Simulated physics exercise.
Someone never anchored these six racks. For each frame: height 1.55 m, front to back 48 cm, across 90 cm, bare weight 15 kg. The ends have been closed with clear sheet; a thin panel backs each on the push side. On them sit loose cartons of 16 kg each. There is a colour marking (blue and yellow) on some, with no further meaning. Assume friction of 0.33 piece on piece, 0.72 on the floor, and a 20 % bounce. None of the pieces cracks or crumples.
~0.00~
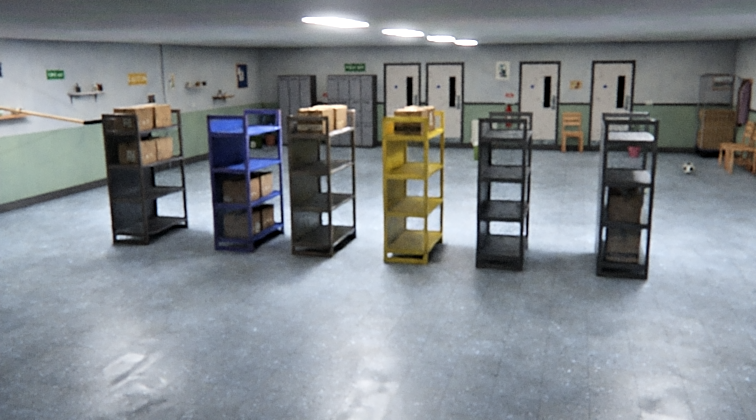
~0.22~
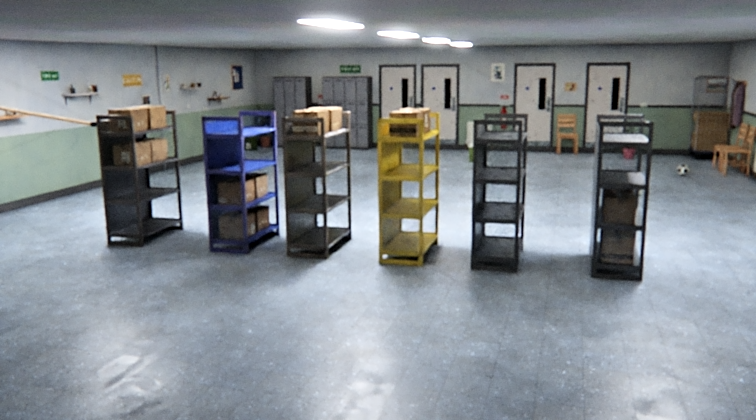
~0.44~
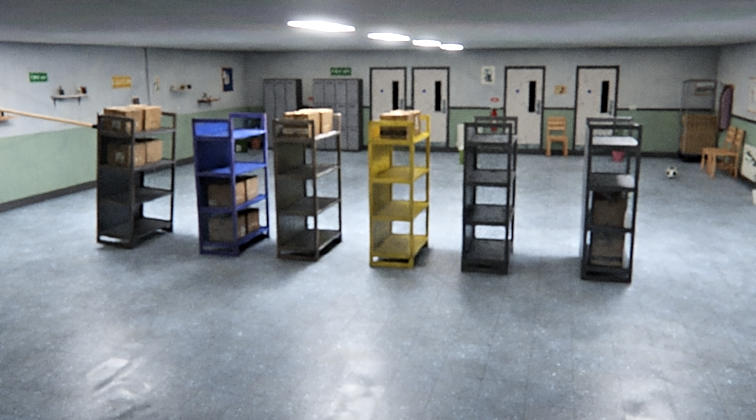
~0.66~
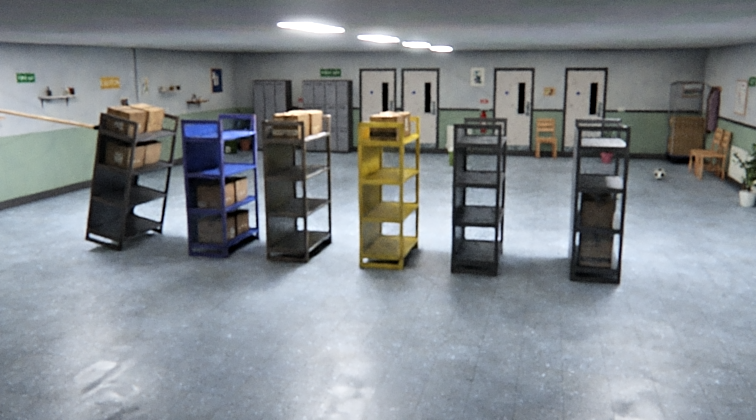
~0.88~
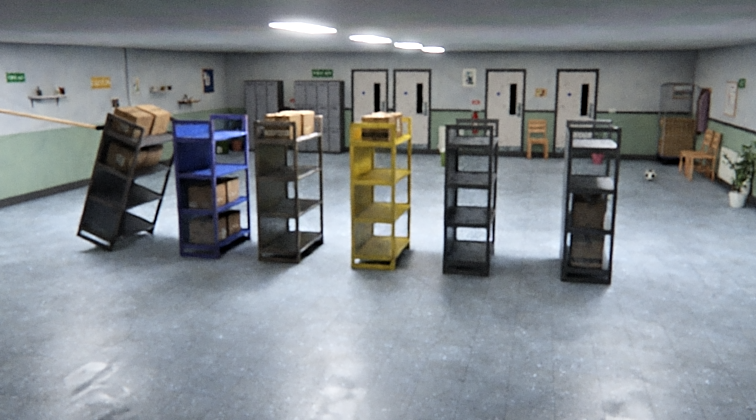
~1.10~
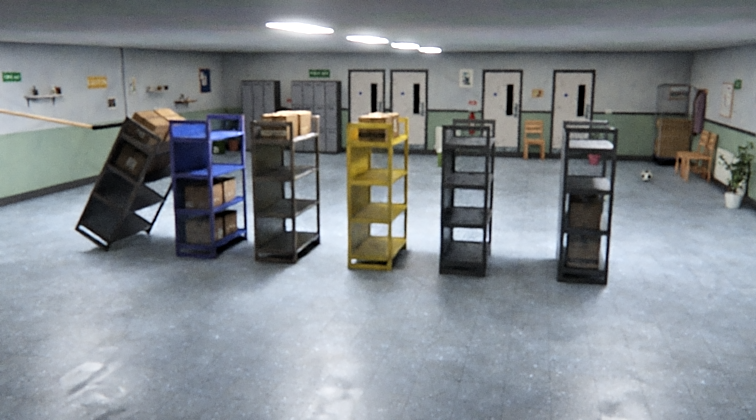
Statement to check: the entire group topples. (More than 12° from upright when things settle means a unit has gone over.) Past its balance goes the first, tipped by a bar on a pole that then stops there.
Complete.
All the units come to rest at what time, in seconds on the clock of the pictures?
At around 4.5 s.
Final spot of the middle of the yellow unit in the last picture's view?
End point in last frame: Roughly (454, 212).
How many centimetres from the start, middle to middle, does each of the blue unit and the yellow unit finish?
The blue one ends 80 cm from its start and the yellow one 90 cm.
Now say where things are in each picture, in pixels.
In the first picture (each place is the centre of the face we see best; the camera pans a little), pole end (85, 123) 20 cm from the first unit; yellow unit (405, 192); blue unit (230, 185); the others all in place.
The second picture shows pole end (92, 125) 23 mm from the first unit; blue unit (225, 186).
The third picture shows pole end (94, 127) pushing; blue unit (215, 188); the others all in place.
The fourth picture shows pole end (95, 128) pushing; blue unit (204, 190); the others all in place.
The fifth picture shows pole end (97, 128) stopped; blue unit (195, 190); the others all in place.
The sixth picture shows pole end (93, 128) stopped; blue unit (192, 190); yellow unit (369, 198); the others all in place.
By 1.56 s, 4 cartons spilt or dropped; 1 of the 5 other units over; blue unit tilted 18°.
By 2.26 s, 6 cartons spilt or dropped; 2 of the 5 other units over; blue unit tilted 37°.
By 3.56 s, 10 cartons spilt or dropped; 5 of the 5 other units over; blue unit tilted 65°; yellow unit tilted 61°.
When it is over (4.5 s), 12 cartons spilt or dropped; 5 of the 5 other units over; blue unit tilted 64°; yellow unit tilted 62°. Not one is left standing. In pixels of the last frame, middles, blue unit near (279, 198), yellow unit near (454, 212).
